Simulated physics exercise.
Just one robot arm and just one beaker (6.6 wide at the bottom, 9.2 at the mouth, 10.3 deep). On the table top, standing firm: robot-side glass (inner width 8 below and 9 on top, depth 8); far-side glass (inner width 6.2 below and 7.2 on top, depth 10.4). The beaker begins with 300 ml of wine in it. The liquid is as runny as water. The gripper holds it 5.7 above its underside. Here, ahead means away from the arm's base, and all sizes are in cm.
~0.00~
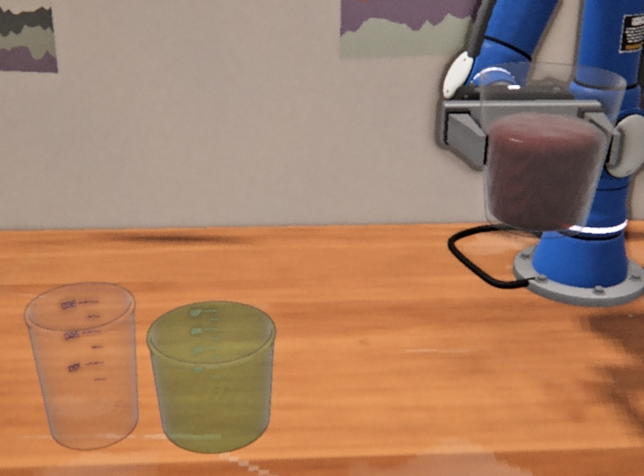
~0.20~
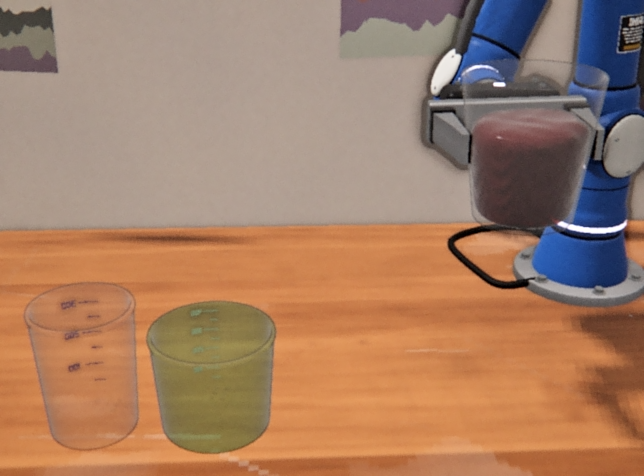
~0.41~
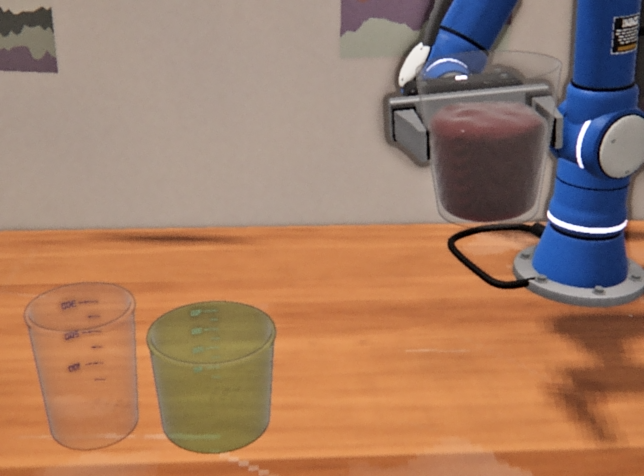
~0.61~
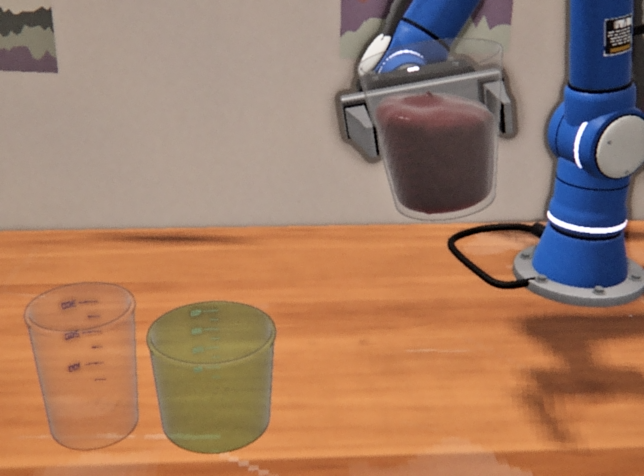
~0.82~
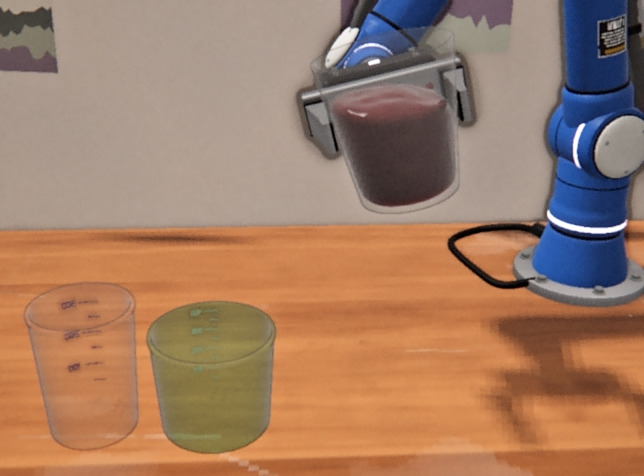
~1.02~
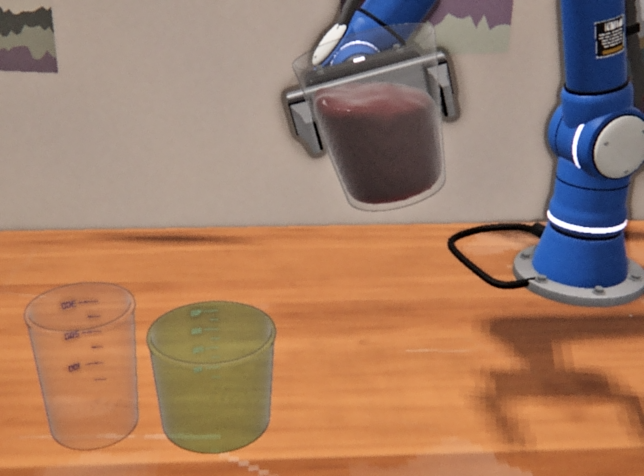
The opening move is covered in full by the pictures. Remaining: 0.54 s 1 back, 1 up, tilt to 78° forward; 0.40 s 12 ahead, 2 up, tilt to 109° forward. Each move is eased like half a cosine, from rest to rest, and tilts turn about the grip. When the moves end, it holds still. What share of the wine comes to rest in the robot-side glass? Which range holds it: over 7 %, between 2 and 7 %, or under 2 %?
It lies over 7 %.
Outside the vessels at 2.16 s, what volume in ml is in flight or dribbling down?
Some 20 ml.
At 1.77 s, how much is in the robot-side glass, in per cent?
Near 35 %.
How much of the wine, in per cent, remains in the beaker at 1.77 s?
55 %.
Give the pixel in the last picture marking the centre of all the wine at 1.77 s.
Centre pixel approx. (256, 231).
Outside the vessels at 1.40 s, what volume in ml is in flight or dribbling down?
It comes to close to 5 ml.
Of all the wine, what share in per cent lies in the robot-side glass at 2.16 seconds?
About 35 percent.
After 1.40 s, tilted 65° forward, liquid up to 27 above the table; 295 ml in the beaker, 5 ml in the air or running down outside.
After 1.77 s, tilted 95° forward, liquid up to 31 above the table; 160 ml in the beaker, 110 ml in the robot-side glass, 35 ml in the air or running down outside.
After 2.16 s, tilted 109° forward, liquid up to 66 above the table; 100 ml in the robot-side glass, 90 ml on the table or floor, 90 ml in the far-side glass, 20 ml in the air or running down outside.
After 2.96 s, tilted 109° forward, liquid up to 3 above the table; 115 ml on the table or floor, 105 ml in the robot-side glass, 85 ml in the far-side glass.
In the end, 115 ml on the table or floor, 105 ml in the robot-side glass, 85 ml in the far-side glass. That is 34 % in the robot-side glass.
